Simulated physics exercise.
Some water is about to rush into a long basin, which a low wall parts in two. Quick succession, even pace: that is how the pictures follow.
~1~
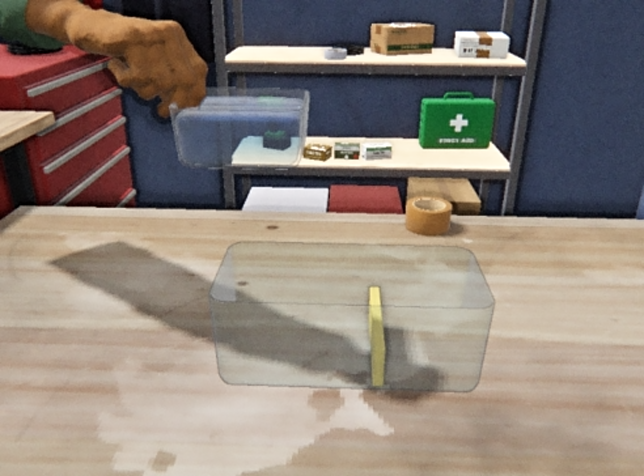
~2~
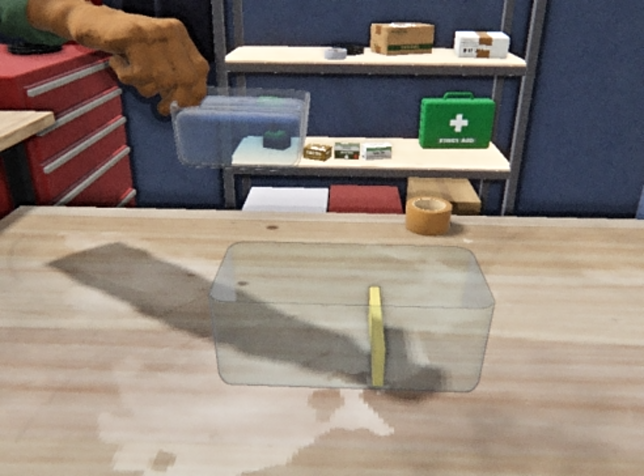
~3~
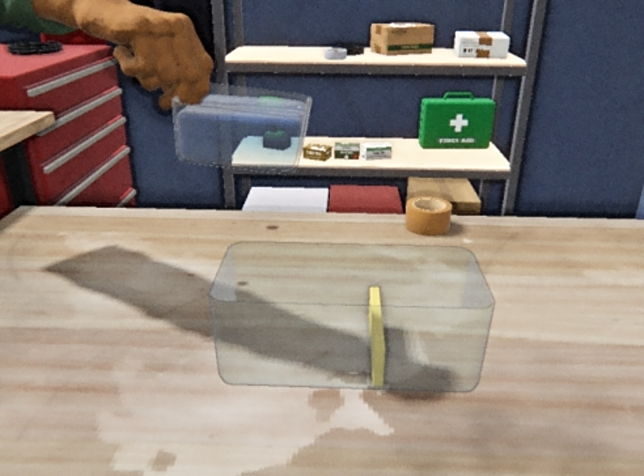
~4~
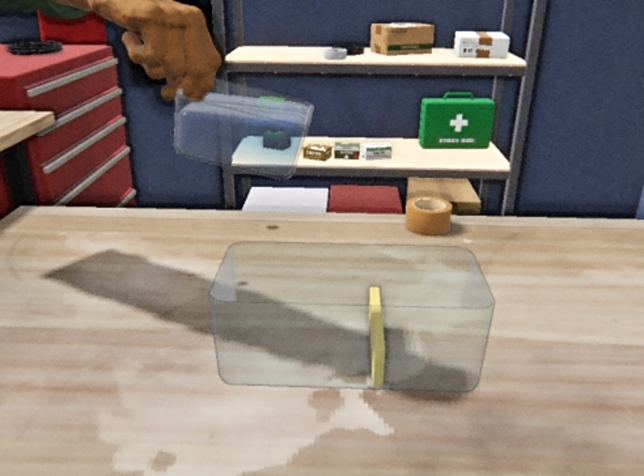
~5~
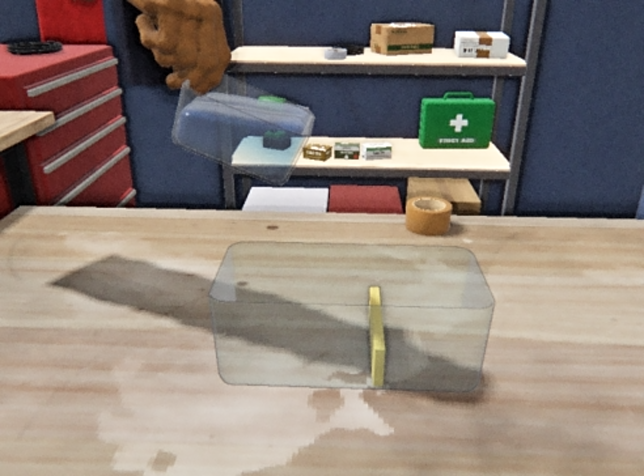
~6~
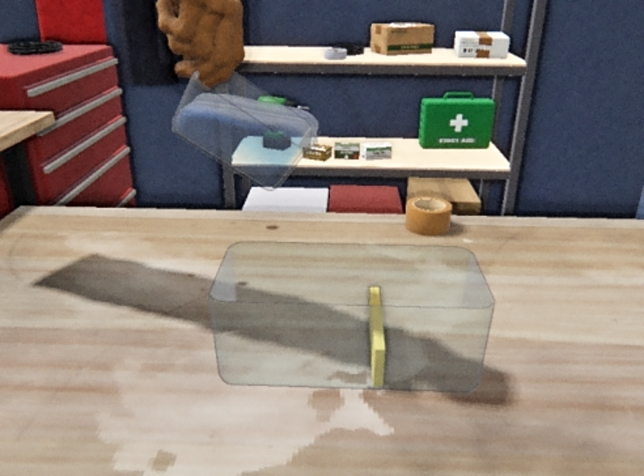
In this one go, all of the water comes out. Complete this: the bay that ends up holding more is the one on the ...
... left.
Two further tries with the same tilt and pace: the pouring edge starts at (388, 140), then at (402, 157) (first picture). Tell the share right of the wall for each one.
Around 80 percent first, around 85 percent second.
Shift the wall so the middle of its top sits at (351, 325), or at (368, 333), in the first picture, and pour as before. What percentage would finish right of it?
60 per cent, then 40 per cent, roughly.
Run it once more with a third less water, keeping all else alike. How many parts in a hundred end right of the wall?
That share would be some 5 parts in a hundred.
A moment on, the tilt is 93° and 17 per cent is still to pour, 22 is left of the wall and 2 right of it.
Next, the tilt is 97° and 4 per cent is still to pour, 72 is left of the wall and 15 right of it.
Then the tilt is 97° and 1 per cent is still to pour, 70 is left of the wall and 14 right of it.
Later the tilt is 97° and 0 per cent is still to pour, 77 is left of the wall and 15 right of it.
At rest 77 per cent lies left of the wall, 15 right of it and 8 outside.
